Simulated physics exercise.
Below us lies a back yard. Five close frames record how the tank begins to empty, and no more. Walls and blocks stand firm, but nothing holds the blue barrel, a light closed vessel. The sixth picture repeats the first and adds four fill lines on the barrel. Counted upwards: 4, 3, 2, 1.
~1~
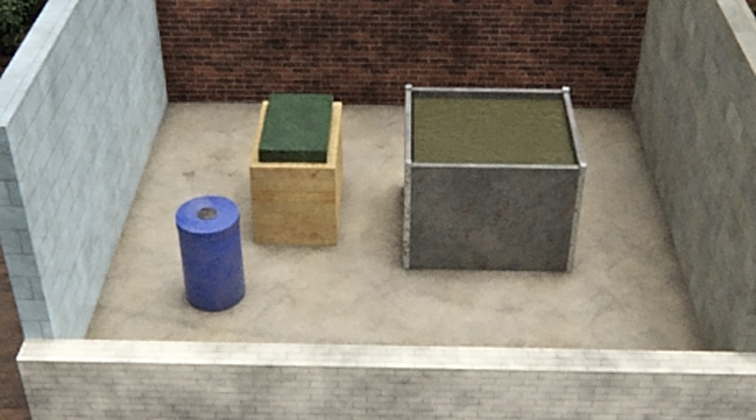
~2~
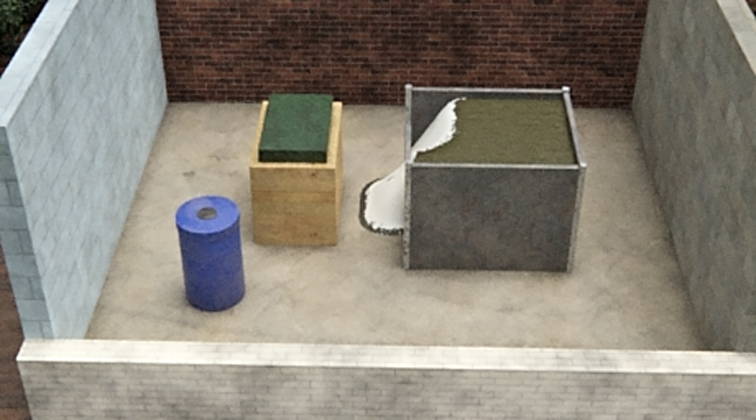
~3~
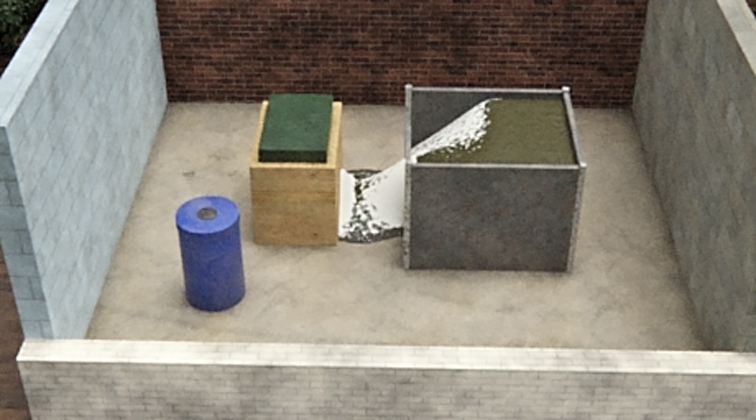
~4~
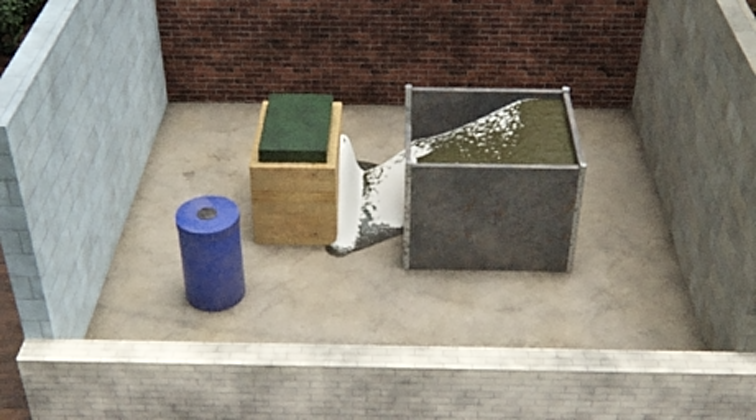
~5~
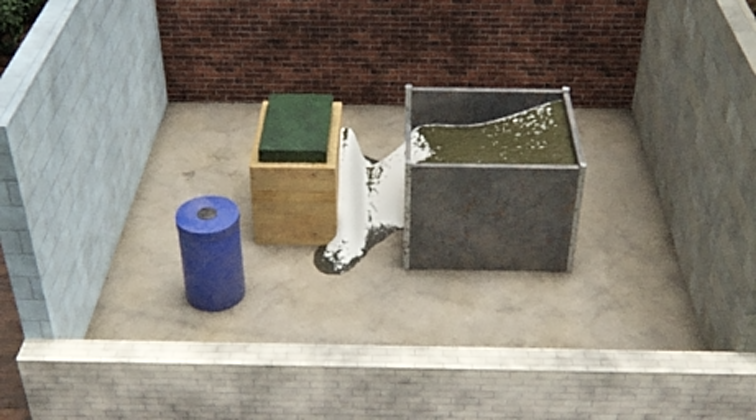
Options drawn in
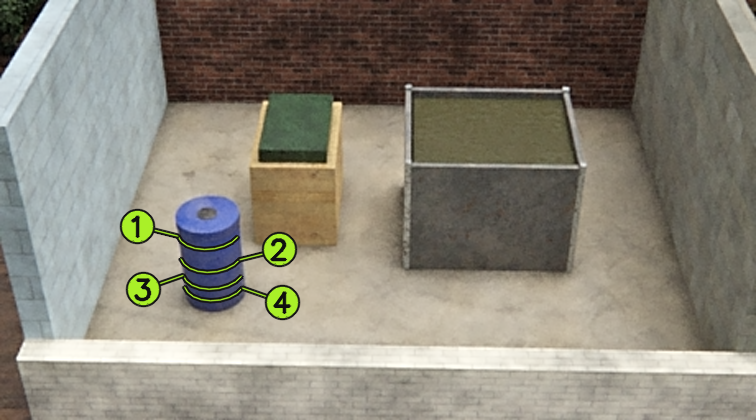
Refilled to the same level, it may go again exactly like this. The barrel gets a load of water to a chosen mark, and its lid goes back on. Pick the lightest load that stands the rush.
Mark 4.
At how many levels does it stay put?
All four.
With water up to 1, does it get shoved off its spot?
No, not at all.
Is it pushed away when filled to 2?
No, that is safe.
In lime, 1 at (204, 249); 2 at (207, 272); 3 at (209, 289); 4 at (210, 300); from the bottom up 4, 3, 2, 1.
Choosing 1, it does not move.
Choosing 2, it does not move.
Choosing 3, it does not move.
Choosing 4, it shifts by a finger or two and stays.
